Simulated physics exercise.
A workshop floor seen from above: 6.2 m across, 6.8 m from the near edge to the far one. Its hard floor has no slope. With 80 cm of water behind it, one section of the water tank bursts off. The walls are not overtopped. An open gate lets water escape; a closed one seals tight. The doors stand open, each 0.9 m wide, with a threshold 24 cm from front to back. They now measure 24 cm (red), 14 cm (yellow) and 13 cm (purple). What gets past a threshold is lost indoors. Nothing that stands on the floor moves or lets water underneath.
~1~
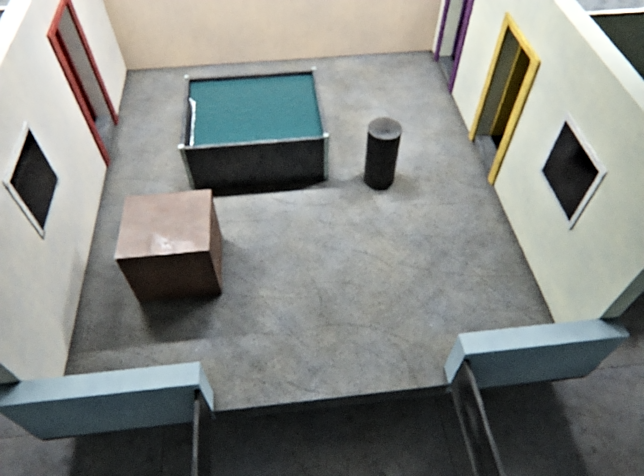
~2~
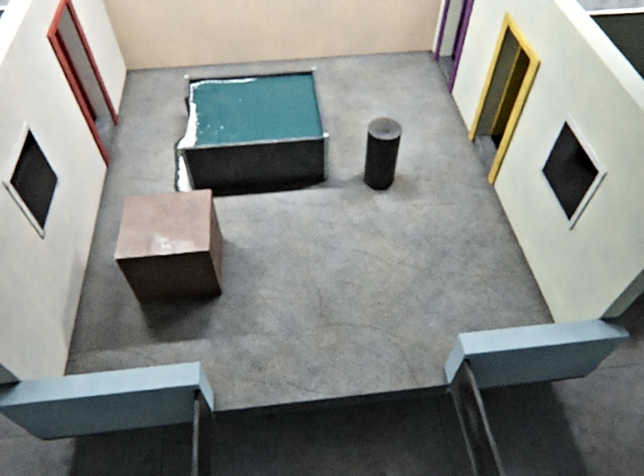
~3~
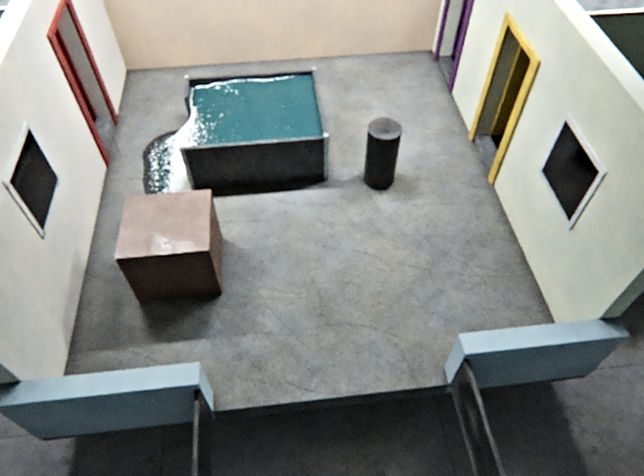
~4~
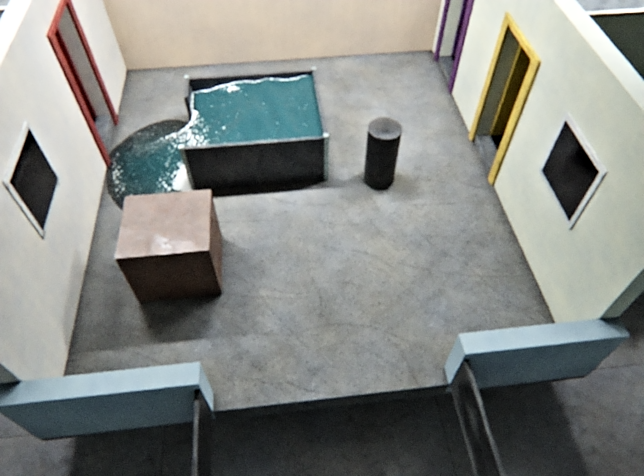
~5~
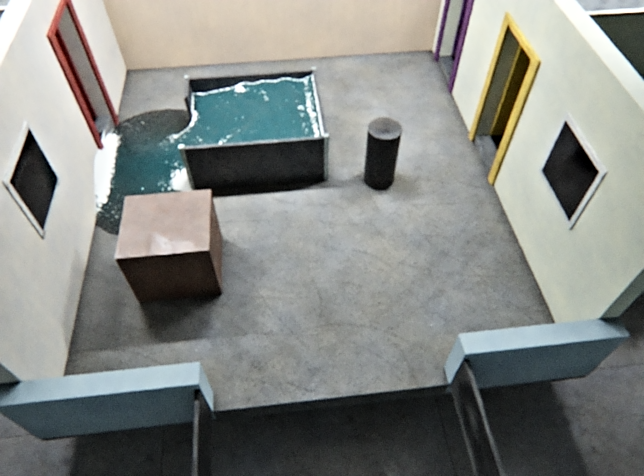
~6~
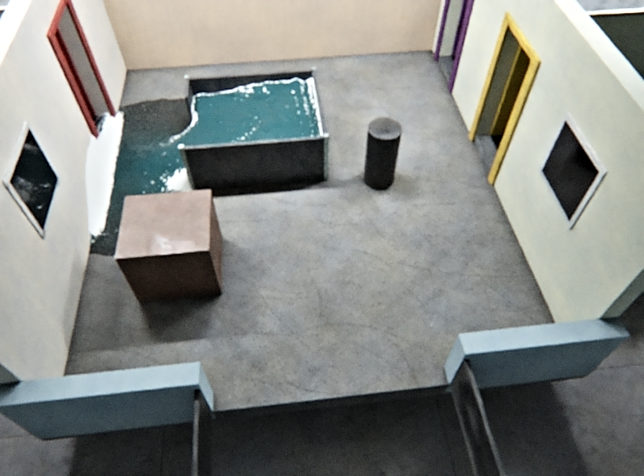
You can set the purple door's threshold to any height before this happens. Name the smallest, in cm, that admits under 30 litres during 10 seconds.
About 8.5 cm.
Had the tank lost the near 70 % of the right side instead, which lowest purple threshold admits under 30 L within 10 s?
Some 16 cm.
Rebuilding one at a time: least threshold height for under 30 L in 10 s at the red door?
Roughly 36 cm at red.
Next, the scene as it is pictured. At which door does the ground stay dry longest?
Last comes the yellow one.
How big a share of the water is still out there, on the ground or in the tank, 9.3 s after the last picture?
Roughly 88 in a hundred.
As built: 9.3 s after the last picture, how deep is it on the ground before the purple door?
Some 8.5 cm.
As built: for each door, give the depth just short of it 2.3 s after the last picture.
Depths in cm: Red 23, yellow 0, purple 0.
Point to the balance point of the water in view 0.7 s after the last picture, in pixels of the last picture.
Around (205, 163).
Then, 0.7 s after the last picture water covers 15 % of the floor, deepest (51 cm) near (117, 176); it has not reached the purple door.
Then, 2.3 s after the last picture water covers 40 % of the floor, deepest (41 cm) near (67, 365); it has not reached the purple door.
Then, 9.3 s after the last picture water covers 100 % of the floor, deepest (10 cm) near (454, 180); 9 cm at the purple door, 0 litres in over its 13 cm threshold.
At the purple door as built, the water peaked near 13 cm, 4.5 s after the last picture.
With a threshold of 7 cm, 55 litres would have come in within the 10 s; with 10.5 cm, 8 litres. So under 30 litres takes about 8.5 cm.
